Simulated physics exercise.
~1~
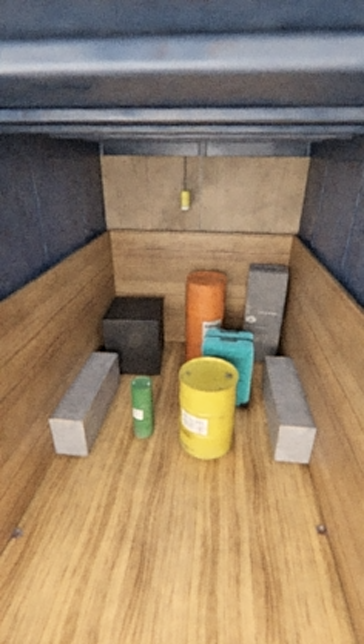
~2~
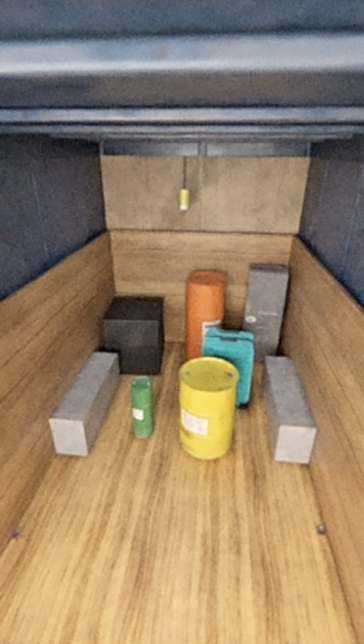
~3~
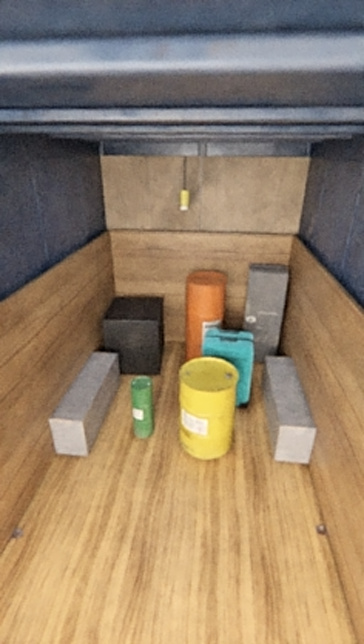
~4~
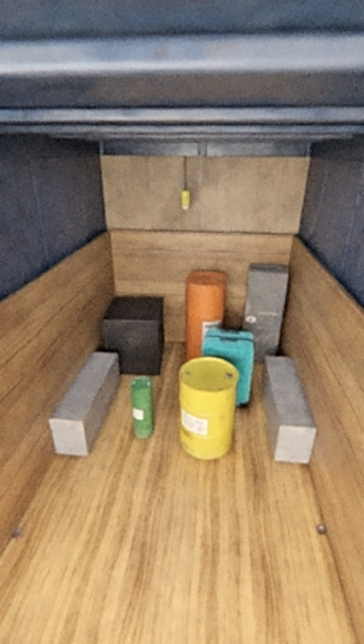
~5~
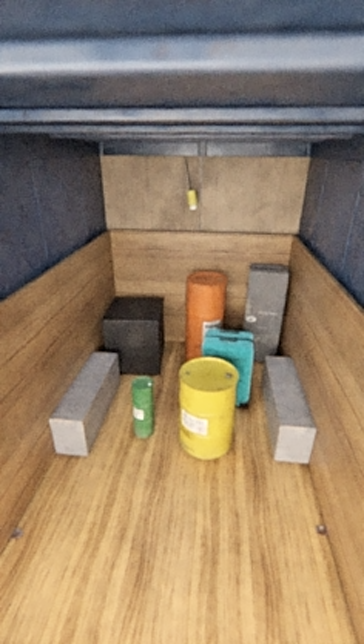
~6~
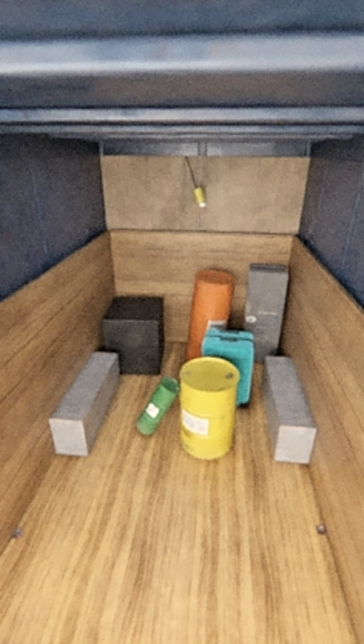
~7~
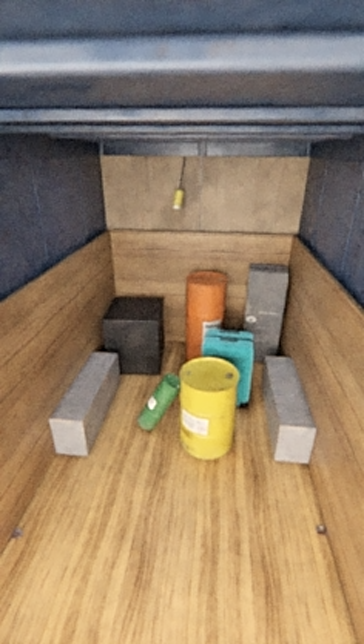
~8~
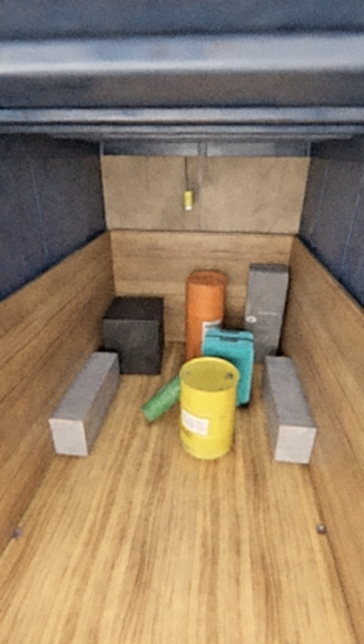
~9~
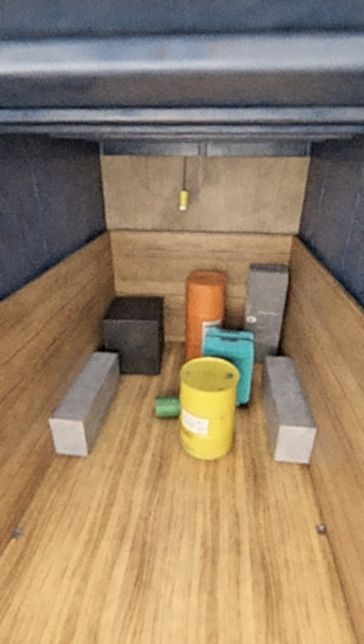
Van load bay with drums, case and boxes standing still as a green canister tips right and ends lying behind the yellow drum.
